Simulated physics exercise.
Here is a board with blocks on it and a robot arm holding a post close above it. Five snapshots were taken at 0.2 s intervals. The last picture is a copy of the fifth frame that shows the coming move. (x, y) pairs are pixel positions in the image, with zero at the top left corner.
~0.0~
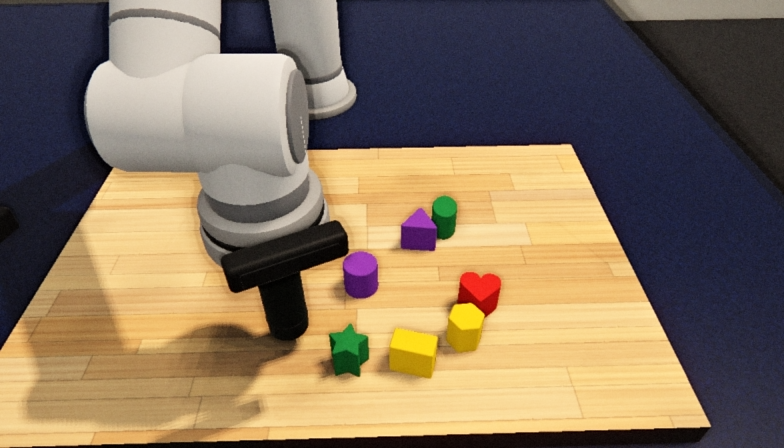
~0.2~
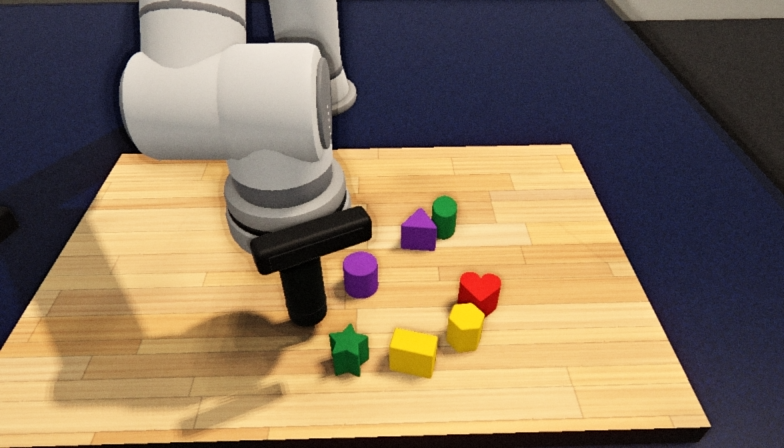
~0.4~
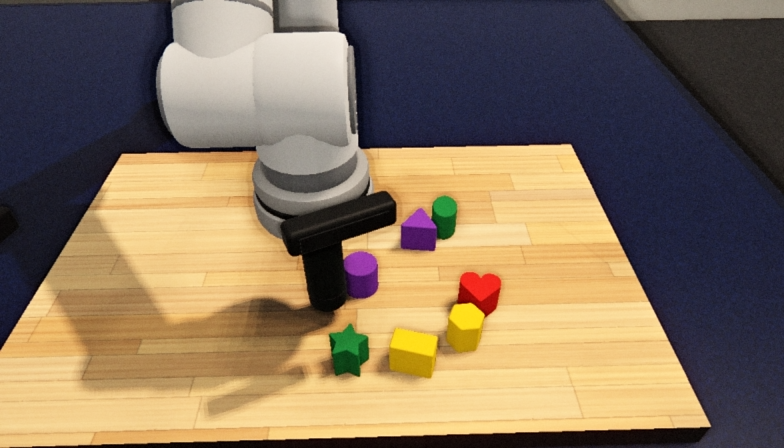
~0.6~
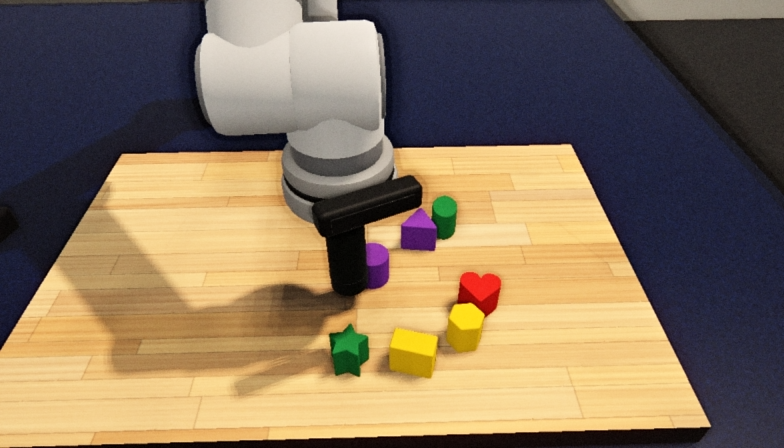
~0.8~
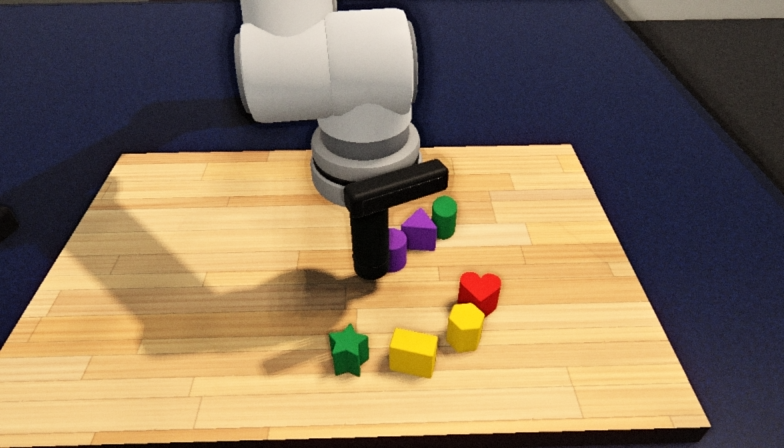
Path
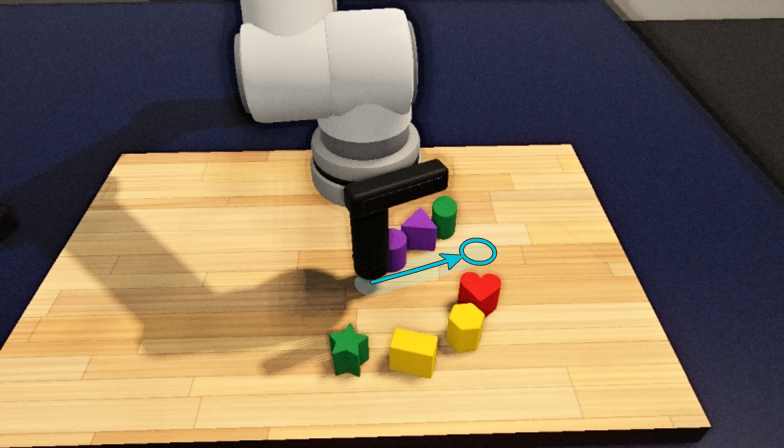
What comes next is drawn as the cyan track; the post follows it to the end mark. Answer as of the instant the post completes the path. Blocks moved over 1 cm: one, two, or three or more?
My prediction: Two blocks.
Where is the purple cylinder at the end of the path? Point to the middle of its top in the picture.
The middle of its top is at (408, 224).
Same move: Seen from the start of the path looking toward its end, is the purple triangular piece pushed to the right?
No, I don't think so.
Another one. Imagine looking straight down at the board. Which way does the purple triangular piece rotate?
Spin direction: Clockwise.
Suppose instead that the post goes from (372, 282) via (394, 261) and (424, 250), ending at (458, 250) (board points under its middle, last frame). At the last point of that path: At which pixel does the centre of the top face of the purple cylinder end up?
It is going to be at (407, 208).
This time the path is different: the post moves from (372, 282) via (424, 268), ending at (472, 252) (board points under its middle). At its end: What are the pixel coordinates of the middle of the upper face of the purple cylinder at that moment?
(408, 224)
Drawn move, in a line from (372, 282) to (478, 251).
What follows on the original path. One third of the way, post (410, 258); purple cylinder (406, 225); purple triangular piece (420, 210), turned 40° clockwise.
Two thirds of the way, post (446, 247); purple cylinder (408, 224); purple triangular piece (421, 208), turned 35° clockwise.
At the end, post (480, 237); purple cylinder (408, 224); purple triangular piece (421, 208), turned 35° clockwise; green elliptical block still.
